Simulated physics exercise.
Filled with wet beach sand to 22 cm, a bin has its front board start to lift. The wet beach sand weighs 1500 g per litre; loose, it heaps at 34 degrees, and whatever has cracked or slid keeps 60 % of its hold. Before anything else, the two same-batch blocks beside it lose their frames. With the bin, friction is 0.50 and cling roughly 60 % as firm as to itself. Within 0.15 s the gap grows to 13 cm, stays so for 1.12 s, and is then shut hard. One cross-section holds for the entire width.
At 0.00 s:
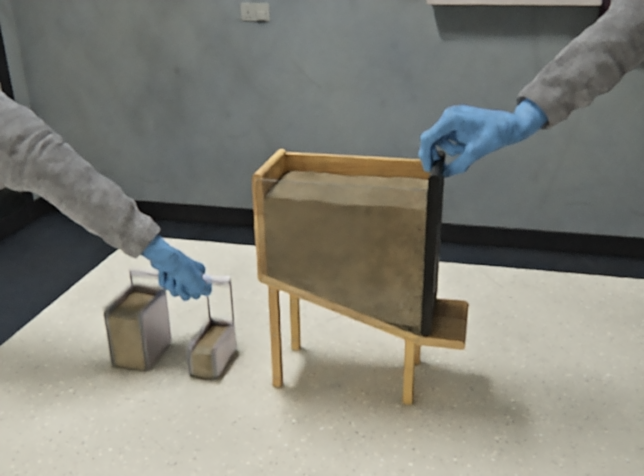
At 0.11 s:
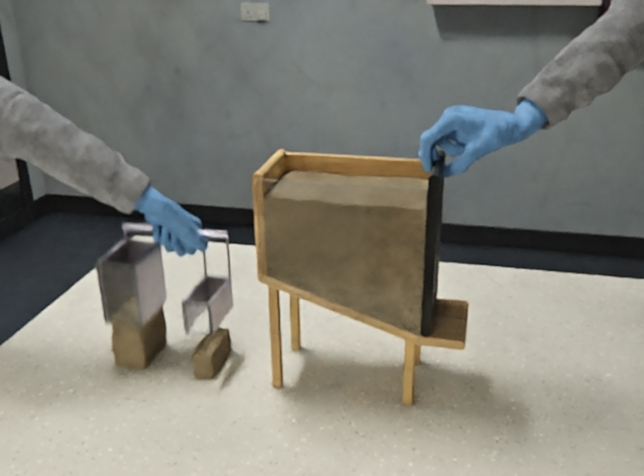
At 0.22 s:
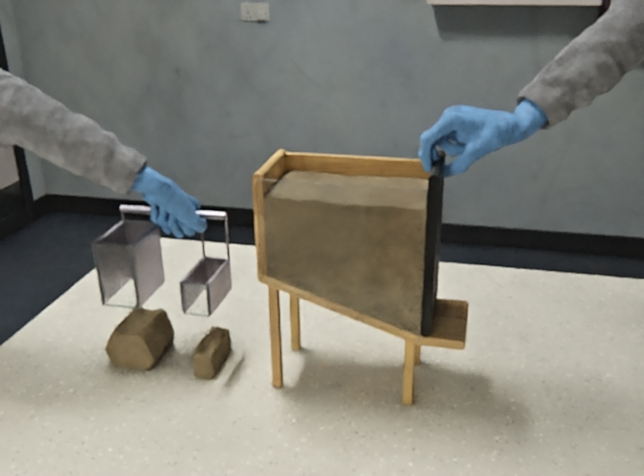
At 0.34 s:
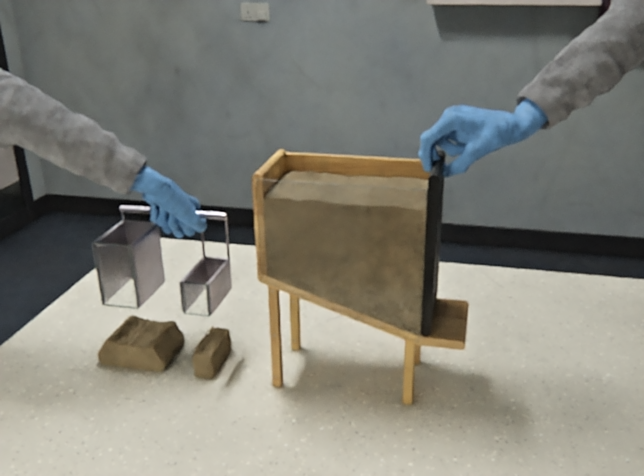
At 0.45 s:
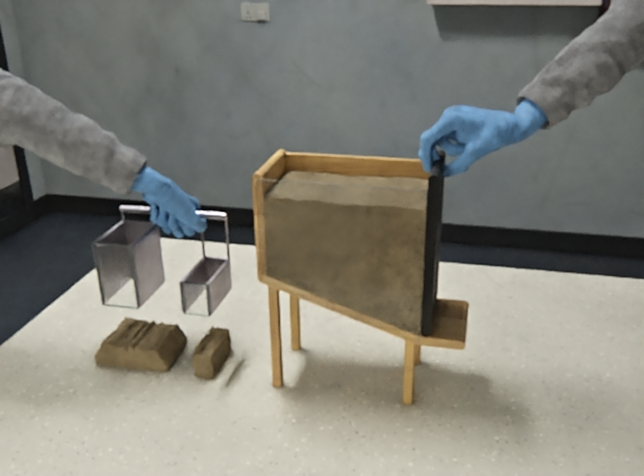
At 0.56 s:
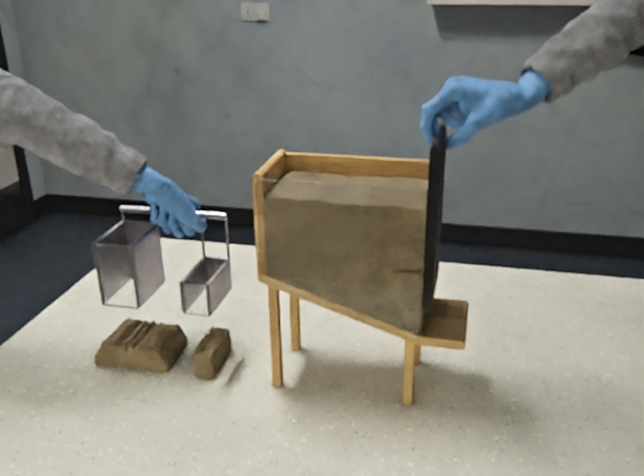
Gloved hands lift metal molds off two sand blocks, the larger slumps, then raise a dark board.
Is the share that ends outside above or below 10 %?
Past 10 %.
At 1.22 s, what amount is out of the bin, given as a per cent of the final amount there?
That figure sits at some 70 percent.
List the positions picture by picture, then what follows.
The first frame shows top of the hatch at (434, 181), not yet moved; crest of the wet beach sand at (305, 200); block heights 10 cm, 4.8 cm (left to right).
The second frame shows top of the hatch at (434, 181), not yet moved; crest of the wet beach sand at (305, 200); block heights 9.7 cm, 4.8 cm (left to right).
The third frame shows top of the hatch at (434, 181), not yet moved; crest of the wet beach sand at (305, 200); block heights 7.5 cm, 4.8 cm (left to right).
The fourth frame shows top of the hatch at (434, 181), not yet moved; crest of the wet beach sand at (305, 200); block heights 5.2 cm, 4.8 cm (left to right).
The fifth frame shows top of the hatch at (434, 181), not yet moved; crest of the wet beach sand at (305, 200); block heights 4.8 cm, 4.8 cm (left to right).
The sixth frame shows top of the hatch at (435, 151), moved 4.3 cm; crest of the wet beach sand at (305, 200); block heights 4.7 cm, 4.8 cm (left to right).
After 0.86 s, the hatch is 13 cm open and 7 % is out.
After 1.22 s, the hatch is 13 cm open and 21 % is out.
After 1.58 s, the hatch is 13 cm open and 26 % is out.
After 1.93 s, the hatch is 3.4 cm open and 28 % is out.
After 2.39 s, the hatch is shut and 29 % is out.
